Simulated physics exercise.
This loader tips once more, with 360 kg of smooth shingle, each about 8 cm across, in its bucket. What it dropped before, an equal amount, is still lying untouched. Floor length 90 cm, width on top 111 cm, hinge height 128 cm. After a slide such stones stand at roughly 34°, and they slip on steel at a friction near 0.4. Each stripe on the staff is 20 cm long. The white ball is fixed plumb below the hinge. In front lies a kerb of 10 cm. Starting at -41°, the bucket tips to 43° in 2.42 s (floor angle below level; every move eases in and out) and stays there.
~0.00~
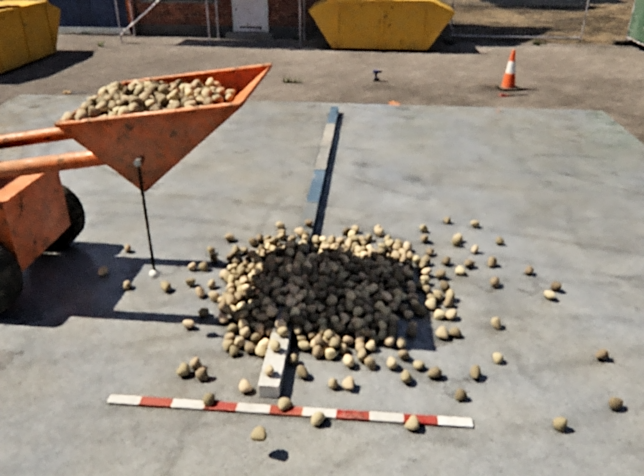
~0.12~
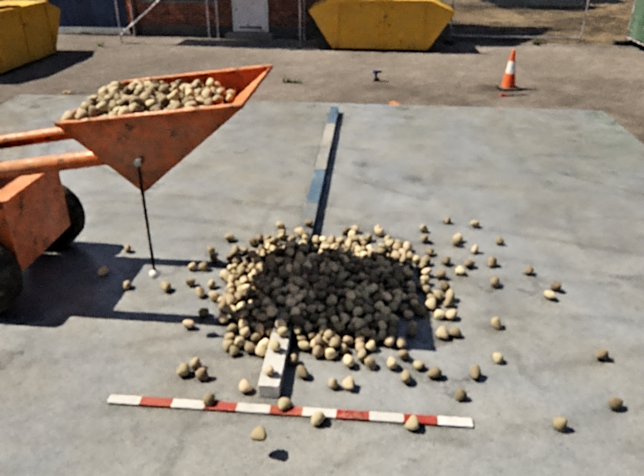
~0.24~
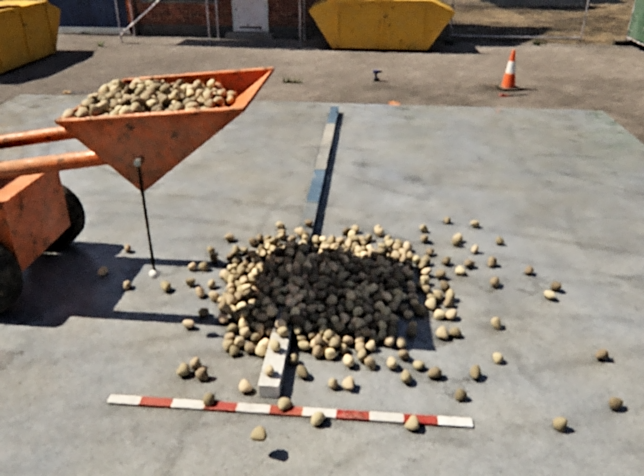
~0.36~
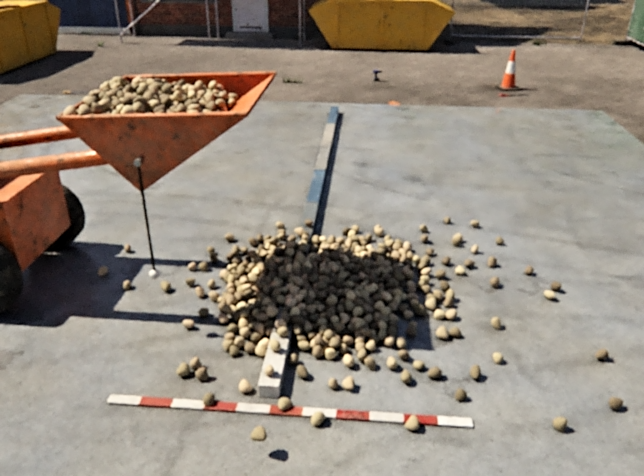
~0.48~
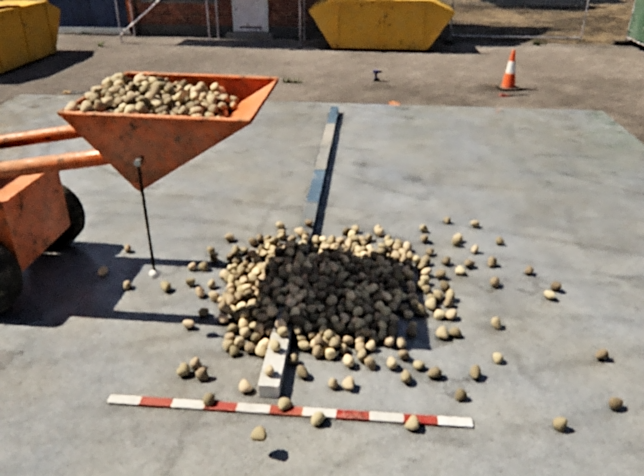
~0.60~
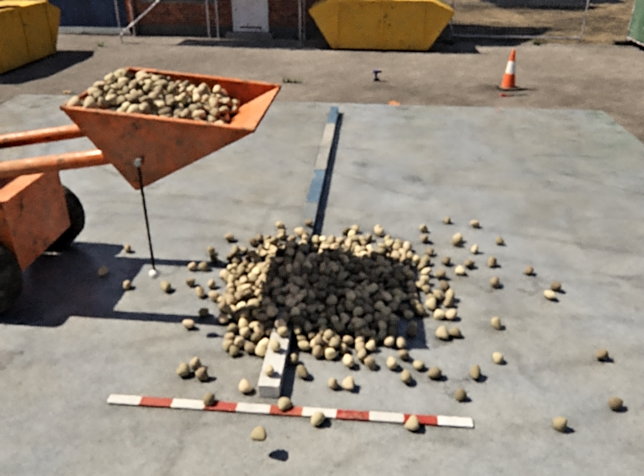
An orange loader bucket full of rounded stones slowly tilting down to the right above a still stone pile straddling a kerb.
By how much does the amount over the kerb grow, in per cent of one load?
Roughly 55 per cent of a load more.
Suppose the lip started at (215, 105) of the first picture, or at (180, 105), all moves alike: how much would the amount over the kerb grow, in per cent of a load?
About 30 and 5 per cent.
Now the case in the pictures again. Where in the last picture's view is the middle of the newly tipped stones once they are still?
Their middle is at about (307, 275).
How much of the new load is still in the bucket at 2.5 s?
About 5 per cent.
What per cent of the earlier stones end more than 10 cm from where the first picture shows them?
About 20 per cent.
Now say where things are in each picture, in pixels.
In the first picture, the bucket is at -41°, its lip at (242, 104); the top of the load is at (157, 89). The earlier load is highest near (300, 275), 17 cm above ground level, 36 % on this side of the kerb, 64 % over the kerb.
The second picture shows lip at (243, 106), floor tilted -40°, highest stones at (157, 88); the stones move at 0.0 m/s on average.
The third picture shows lip at (245, 109), floor tilted -39°, highest stones at (142, 89); the stones move at 0.1 m/s on average.
The fourth picture shows lip at (247, 114), floor tilted -36°, highest stones at (130, 87); the stones move at 0.1 m/s on average.
The fifth picture shows lip at (251, 122), floor tilted -32°, highest stones at (124, 82); the stones move at 0.1 m/s on average.
The sixth picture shows lip at (254, 131), floor tilted -28°, highest stones at (122, 79); the stones move at 0.2 m/s on average.
After 1.8 s the floor is at 30°; in per cent of one load, 84 in the bucket, 51 on this side of the kerb, 64 over the kerb; the foremost stones are at (545, 307).
After 2.5 s the floor is at 43°; in per cent of one load, 3 in the bucket, 90 on this side of the kerb, 107 over the kerb; the foremost stones are at (545, 307).
After 2.9 s the floor is at 43°; in per cent of one load, 0 in the bucket, 82 on this side of the kerb, 118 over the kerb; the foremost stones are at (545, 307).
After 5.4 s the floor is at 43°; in per cent of one load, 0 in the bucket, 81 on this side of the kerb, 119 over the kerb; the foremost stones are at (545, 307). Net gain over the kerb, 55.
